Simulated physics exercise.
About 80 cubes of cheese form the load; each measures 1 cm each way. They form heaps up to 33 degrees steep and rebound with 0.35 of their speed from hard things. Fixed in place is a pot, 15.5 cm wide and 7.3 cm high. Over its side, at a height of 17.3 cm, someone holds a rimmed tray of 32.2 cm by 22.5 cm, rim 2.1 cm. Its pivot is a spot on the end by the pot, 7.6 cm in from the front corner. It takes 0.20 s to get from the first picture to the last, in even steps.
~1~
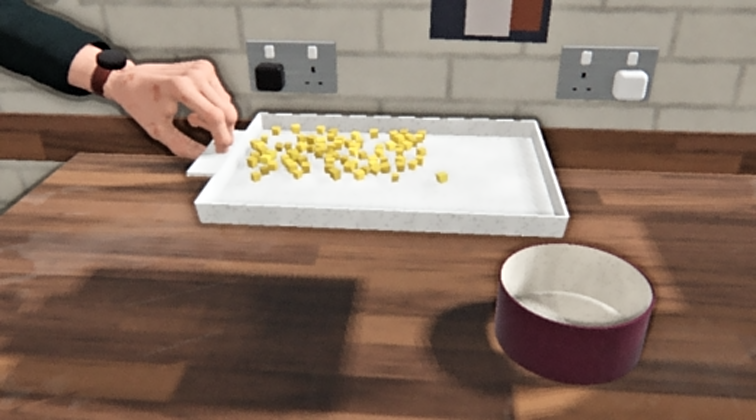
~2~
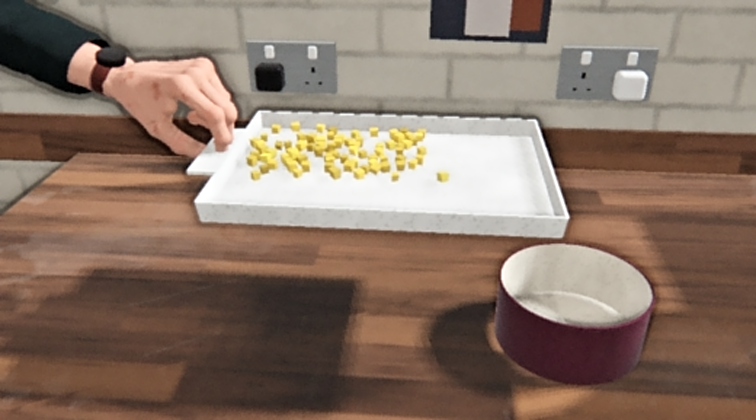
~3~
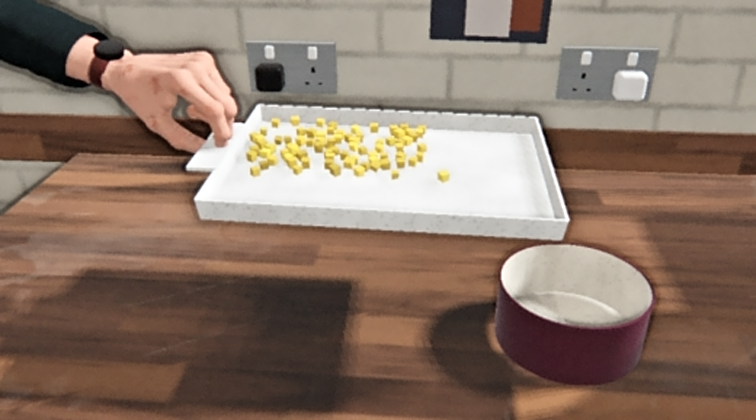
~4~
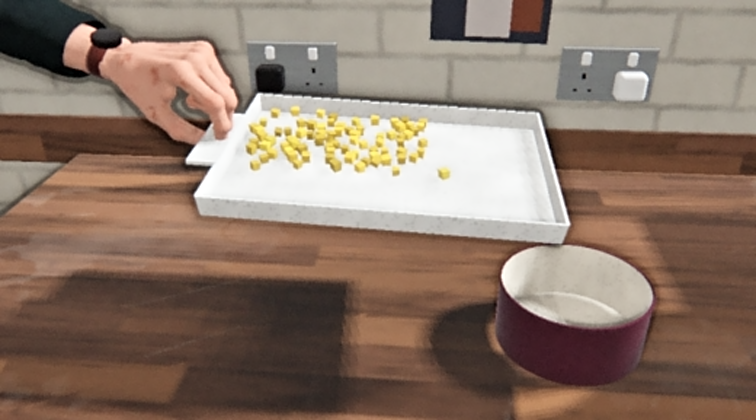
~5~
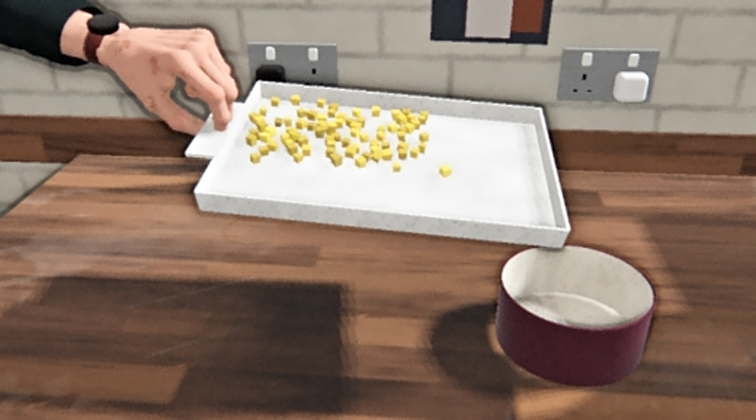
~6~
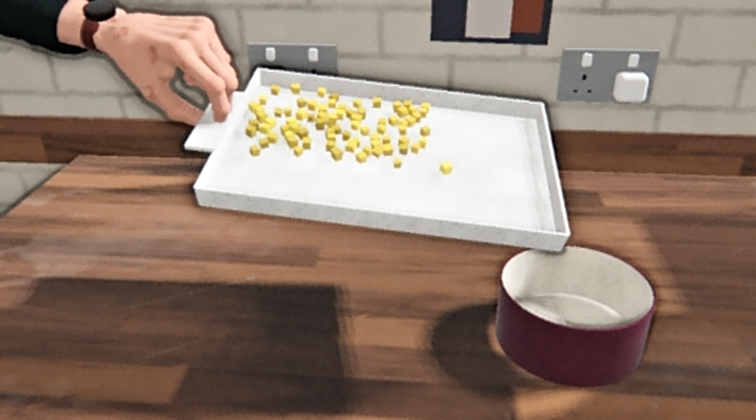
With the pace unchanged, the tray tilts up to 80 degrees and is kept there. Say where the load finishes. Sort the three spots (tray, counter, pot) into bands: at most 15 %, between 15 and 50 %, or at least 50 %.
Left on the tray: 15 to 50 %; counter: 50 % or more; pot: Up to 15 %.
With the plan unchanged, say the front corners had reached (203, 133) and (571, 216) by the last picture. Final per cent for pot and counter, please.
Per cent by place - pot 10, counter 65.
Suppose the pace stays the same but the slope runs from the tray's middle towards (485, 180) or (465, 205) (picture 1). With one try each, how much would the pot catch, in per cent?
I'd put it at about 20 per cent for the first tilt and about 10 per cent for the second.
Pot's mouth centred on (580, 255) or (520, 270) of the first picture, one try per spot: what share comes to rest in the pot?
First try about 0 per cent, second try about 0 per cent.
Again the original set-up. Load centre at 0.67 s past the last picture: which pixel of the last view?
Look about (462, 237) in the last view.
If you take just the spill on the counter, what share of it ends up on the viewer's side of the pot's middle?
Roughly 100 percent of the spill.
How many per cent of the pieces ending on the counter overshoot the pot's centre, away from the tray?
Estimate: Roughly 40 per cent of the pieces.
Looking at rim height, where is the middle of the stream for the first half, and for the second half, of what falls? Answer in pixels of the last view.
Early half: About (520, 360); late half: (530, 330).
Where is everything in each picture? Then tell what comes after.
The first picture shows tray tilt 0 degrees, front corners at (199, 201) and (565, 216); middle of the pieces at (335, 156); pot at (575, 281).
The second picture shows tray tilt 1 degrees, front corners at (199, 201) and (565, 216); middle of the pieces at (335, 155).
The third picture shows tray tilt 2 degrees, front corners at (198, 198) and (565, 219); middle of the pieces at (335, 151).
The fourth picture shows tray tilt 5 degrees, front corners at (198, 195) and (565, 223), lowest corner right front; middle of the pieces at (336, 145).
The fifth picture shows tray tilt 8 degrees, front corners at (199, 190) and (566, 228), lowest corner right front; middle of the pieces at (336, 137).
The sixth picture shows tray tilt 12 degrees, front corners at (198, 186) and (566, 233), lowest corner right front; middle of the pieces at (337, 130); pot at (576, 283).
Then, 0.41 s after the last picture, tilt 45 degrees; the tray holds 100 %, the pot 0 %.
Then, 0.67 s after the last picture, tilt 67 degrees; the tray holds 80 %, the pot 0 %.
Then, 1.04 s after the last picture, tilt 80 degrees; the tray holds 35 %, the pot 5 %.
In the end, tray 30 %, counter 65 %, pot 5 %.
